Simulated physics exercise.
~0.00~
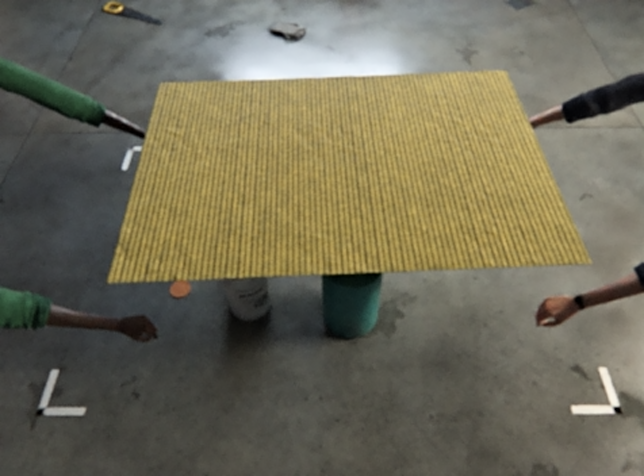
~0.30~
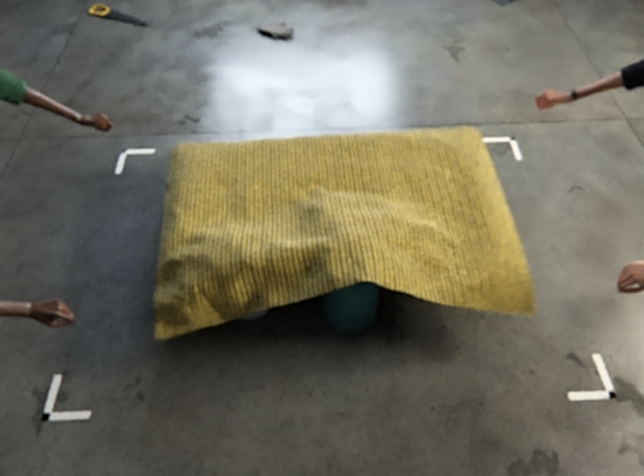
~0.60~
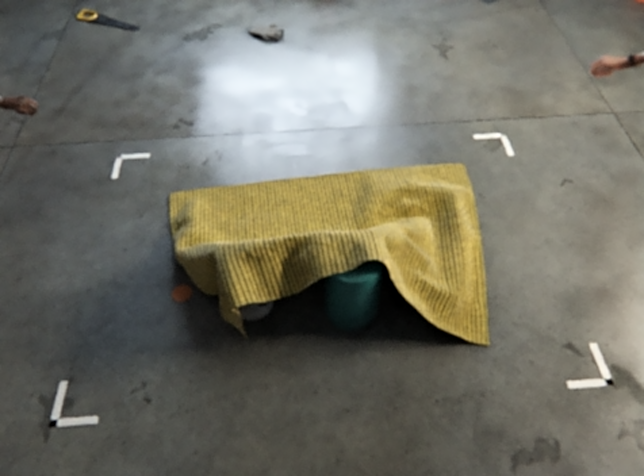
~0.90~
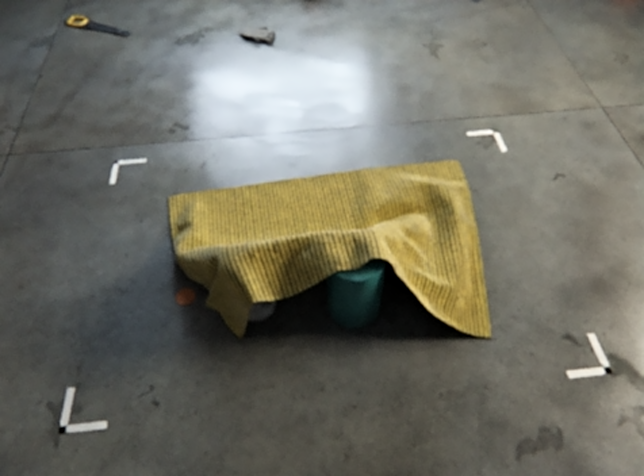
On a grey workshop floor marked with white corner brackets, four hands hold a yellowish ribbed blanket flat above a white bin and a teal tub, with an orange coaster near its left side. The hands let go and draw back as the blanket drops, its middle catching on the objects beneath. Its edges sag and fold, and the arms withdraw from view. The blanket settles into a crumpled drape, its right corner spread low toward the floor. It ends still, with the teal tub showing beneath the front edge and the orange coaster uncovered at left.
